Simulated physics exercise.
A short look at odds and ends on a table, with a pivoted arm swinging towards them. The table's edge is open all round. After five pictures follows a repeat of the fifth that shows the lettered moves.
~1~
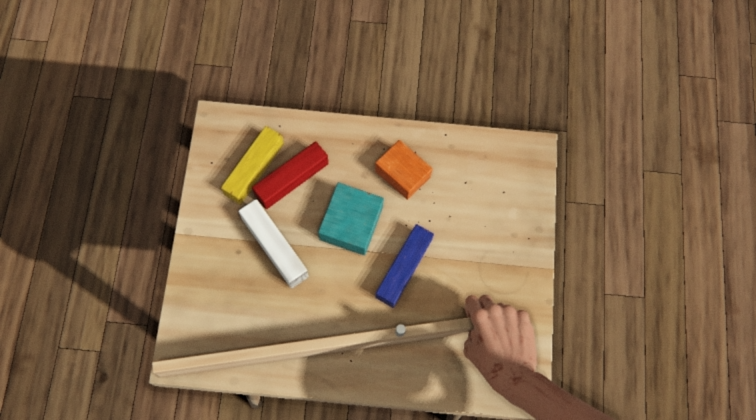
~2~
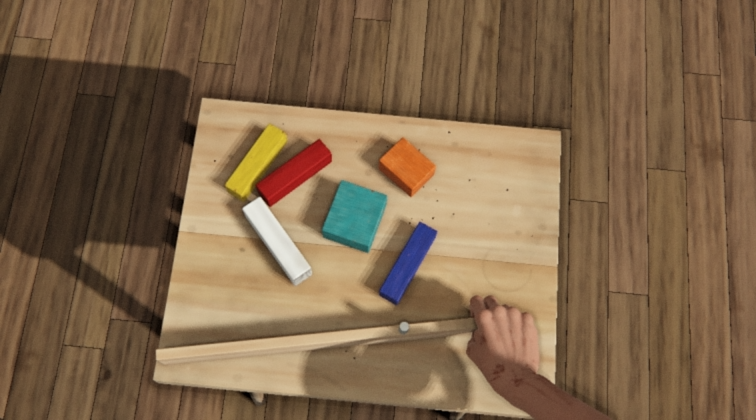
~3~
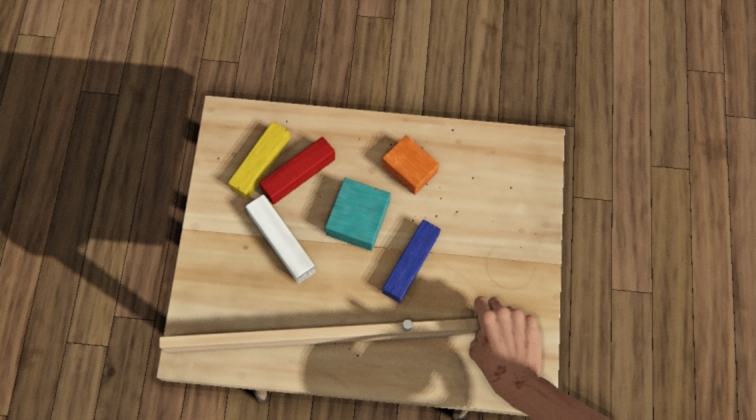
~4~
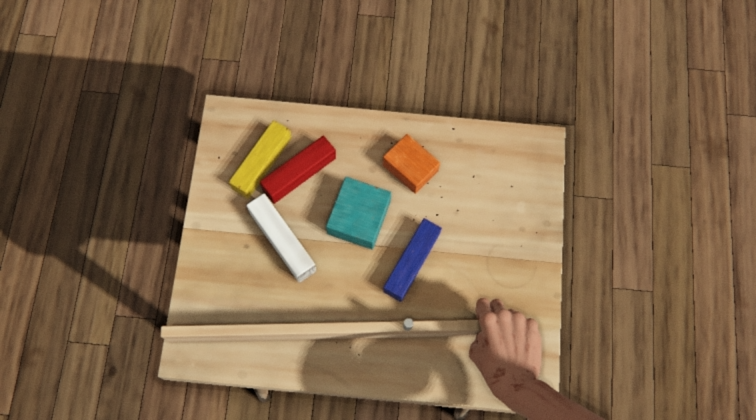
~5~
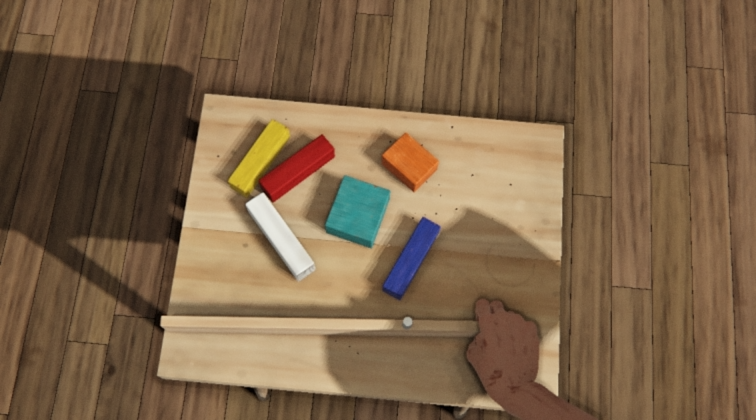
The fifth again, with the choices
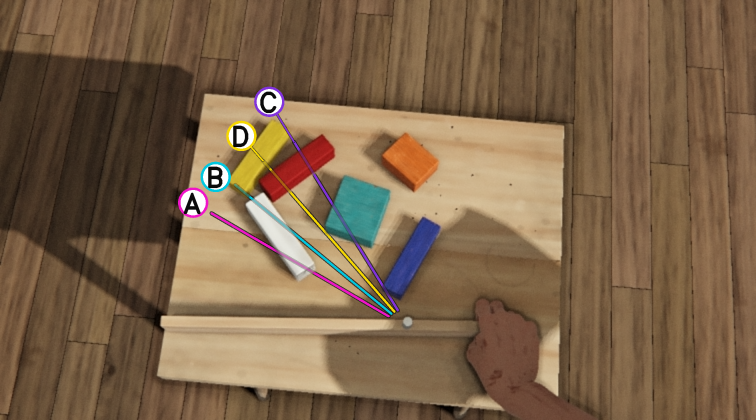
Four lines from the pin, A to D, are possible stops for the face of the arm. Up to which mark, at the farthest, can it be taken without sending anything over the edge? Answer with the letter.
Nothing falls up to C.
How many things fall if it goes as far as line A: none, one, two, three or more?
The count is none.
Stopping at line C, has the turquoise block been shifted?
By then, yes.
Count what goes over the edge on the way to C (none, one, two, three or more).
The count is none.
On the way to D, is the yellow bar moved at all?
Yes.
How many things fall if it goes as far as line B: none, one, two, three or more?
By then, none.
On the marked copy, A at (298, 264); B at (312, 248); C at (344, 223); D at (327, 234).
Taking C. A third of the way, arm (290, 277); orange block (410, 162); yellow bar (260, 158).
Two thirds of the way, arm (317, 239); yellow bar (275, 143); red stick (314, 151).
When it is over, arm (342, 220); yellow bar (315, 108); red stick (350, 121); nothing has fallen.
As for the rest, A is safe but short; B is safe but short; D is safe but short.
